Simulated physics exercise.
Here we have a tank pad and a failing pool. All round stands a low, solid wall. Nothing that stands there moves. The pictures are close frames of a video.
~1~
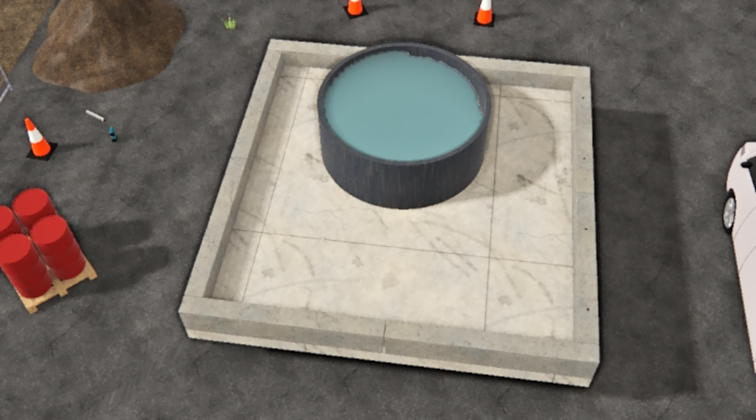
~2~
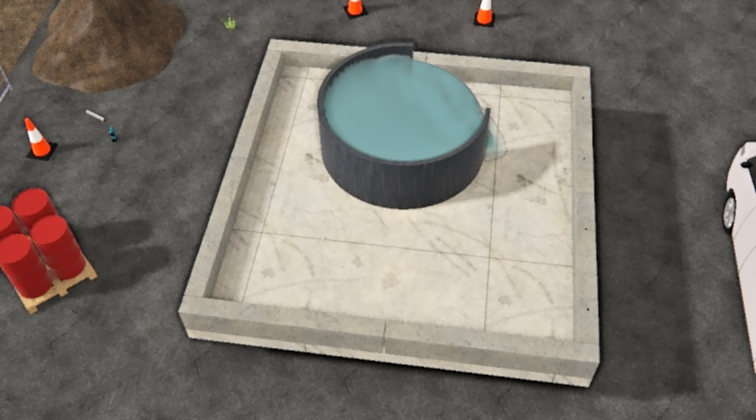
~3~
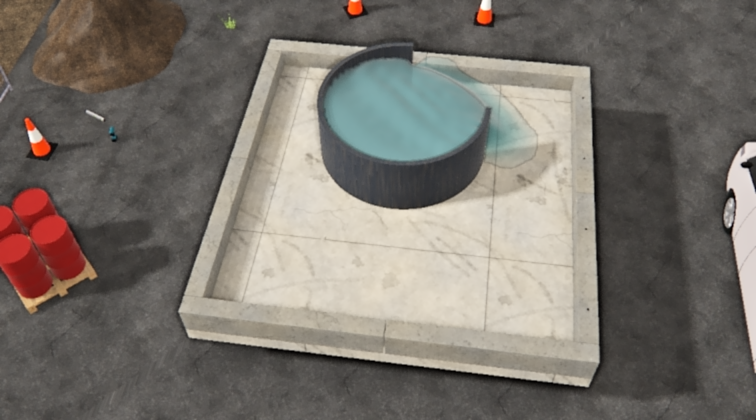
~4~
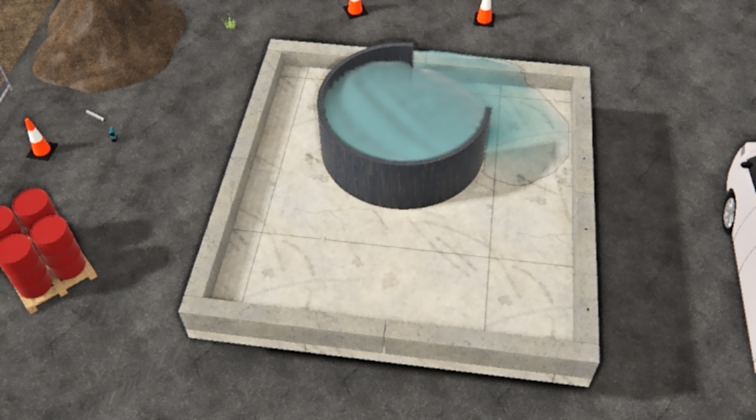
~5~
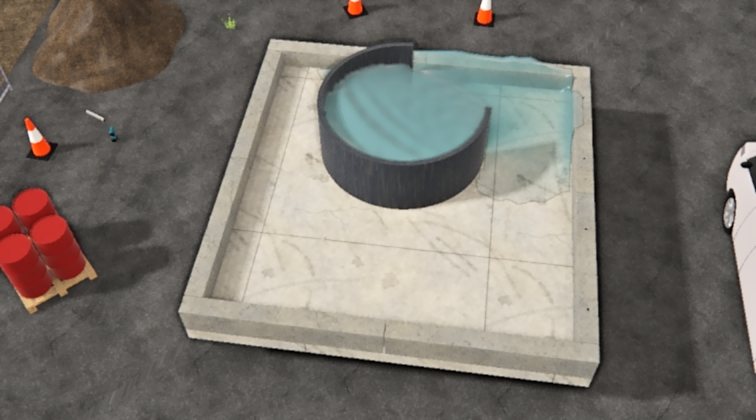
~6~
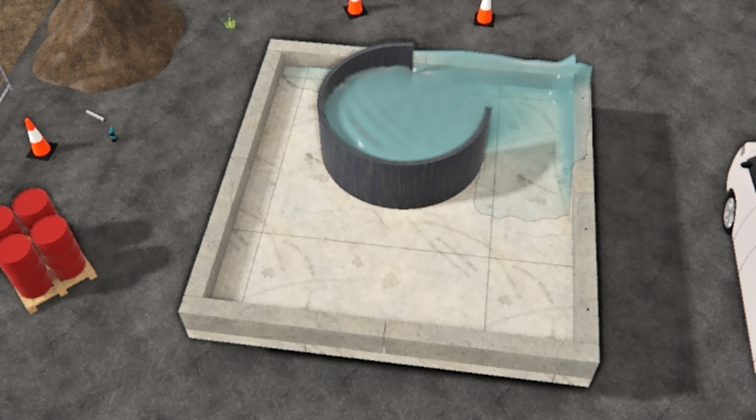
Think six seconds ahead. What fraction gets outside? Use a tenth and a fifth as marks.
Over the wall goes above a fifth.
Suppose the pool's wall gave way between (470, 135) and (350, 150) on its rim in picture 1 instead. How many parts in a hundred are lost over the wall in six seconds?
Near 10 in a hundred.
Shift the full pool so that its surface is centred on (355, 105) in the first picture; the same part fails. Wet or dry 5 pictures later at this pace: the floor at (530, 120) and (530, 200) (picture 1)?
In that order: Covered, awash.
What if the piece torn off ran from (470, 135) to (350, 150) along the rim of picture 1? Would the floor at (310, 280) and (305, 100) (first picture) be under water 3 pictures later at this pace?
In that order: Covered, not flooded.
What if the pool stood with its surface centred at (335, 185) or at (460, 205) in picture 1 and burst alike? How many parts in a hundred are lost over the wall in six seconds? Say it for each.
Near 10 and 22 in a hundred.
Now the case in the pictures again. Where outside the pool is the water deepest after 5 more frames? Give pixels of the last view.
I would point to (563, 132).
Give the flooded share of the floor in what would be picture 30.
Roughly 100 per cent.
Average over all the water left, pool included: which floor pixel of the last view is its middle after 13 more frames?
Around (450, 149).
A moment on, water covers 30 % of the floor; the low wall has let 6 % over.
Next, water covers 30 % of the floor; the low wall has let 12 % over.
Then, water covers 55 % of the floor; the low wall has let 25 % over.
Later, water covers 80 % of the floor; the low wall has let 26 % over.
In the end, water covers 80 % of the floor; the low wall has let 27 % over.
